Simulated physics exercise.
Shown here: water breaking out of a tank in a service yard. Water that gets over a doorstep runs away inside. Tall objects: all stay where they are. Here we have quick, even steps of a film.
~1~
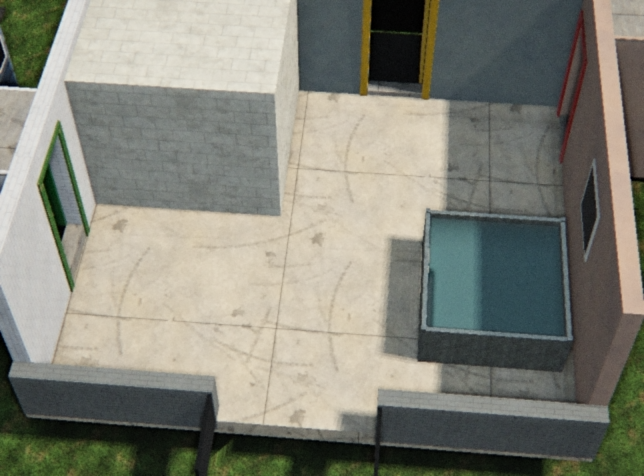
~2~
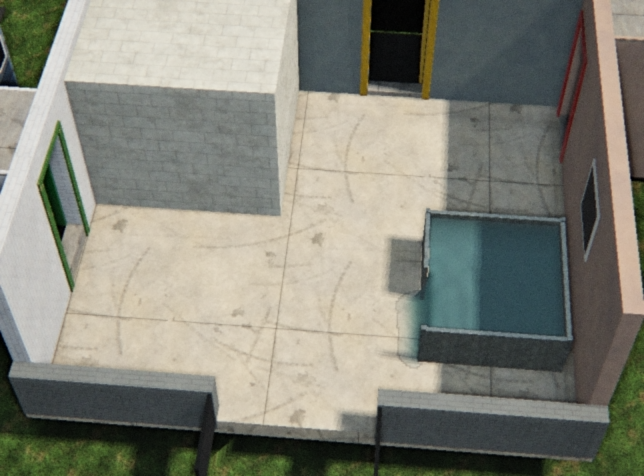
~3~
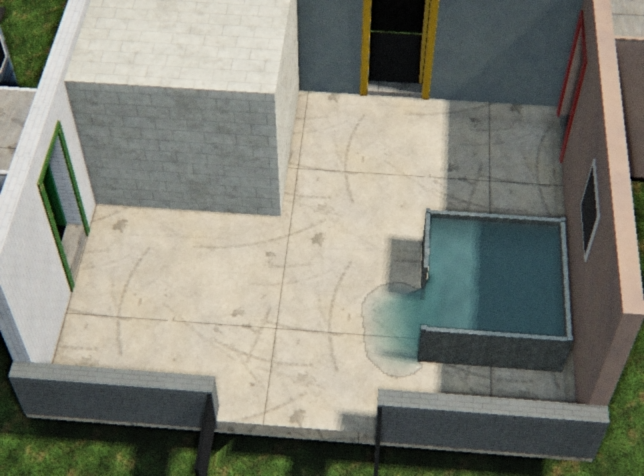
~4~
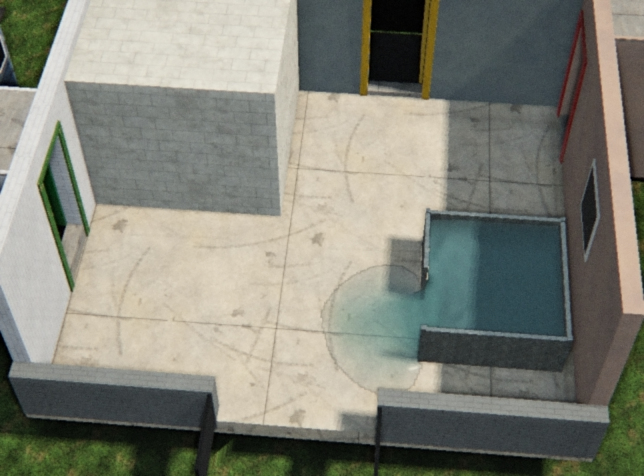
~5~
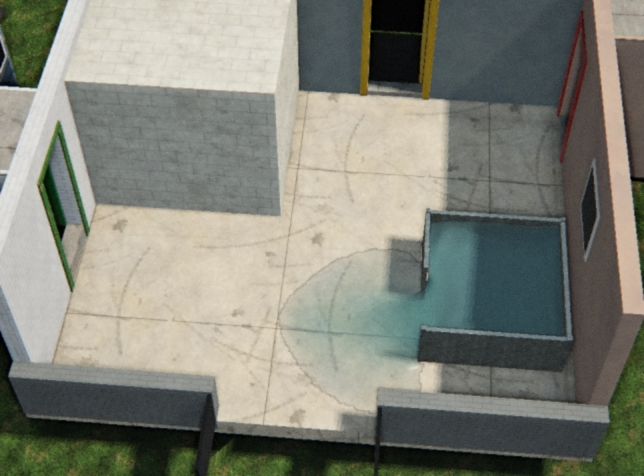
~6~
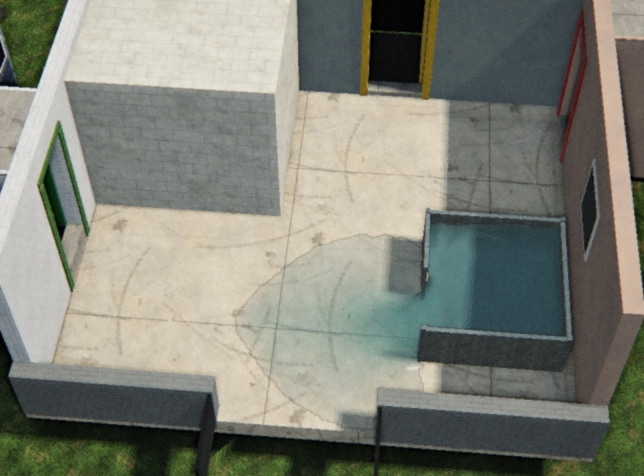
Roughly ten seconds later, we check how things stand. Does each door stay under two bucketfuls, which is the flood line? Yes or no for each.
Green door - yes, stays under; red door - yes, stays under; yellow door - yes, stays under.
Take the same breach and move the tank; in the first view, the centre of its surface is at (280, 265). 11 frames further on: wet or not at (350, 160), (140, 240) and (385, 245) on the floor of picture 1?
My reading is missed by the flood first, hit by the flood next and missed by the flood last.
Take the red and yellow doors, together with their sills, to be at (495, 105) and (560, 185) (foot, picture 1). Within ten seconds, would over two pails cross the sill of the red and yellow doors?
My reading: The red one holds, the yellow one keeps below it.
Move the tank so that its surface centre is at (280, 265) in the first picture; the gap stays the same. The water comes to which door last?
Last: The yellow-painted one.
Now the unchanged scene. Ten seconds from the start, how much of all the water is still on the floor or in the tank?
Roughly 70 out of every hundred parts.
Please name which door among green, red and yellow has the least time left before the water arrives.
Answer: The green one.
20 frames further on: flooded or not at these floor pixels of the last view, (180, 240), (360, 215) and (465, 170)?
Same order as asked: Drenched; dry as before; dry as before.
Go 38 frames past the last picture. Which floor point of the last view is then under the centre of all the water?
The water centres close to (280, 297).
A moment on, water covers 40 % of the floor; the green door not reached, the red door not reached, the yellow door not reached.
Next, water covers 50 % of the floor; the green door wet at the sill, nothing in, the red door not reached, the yellow door not reached.
Then, water covers 50 % of the floor; the green door wet at the sill, nothing in, the red door not reached, the yellow door not reached.
Later, water covers 55 % of the floor; the green door wet at the sill, nothing in, the red door not reached, the yellow door not reached.
In the end, water covers 90 % of the floor; the green door wet at the sill, nothing in, the red door wet at the sill, nothing in, the yellow door wet at the sill, nothing in.
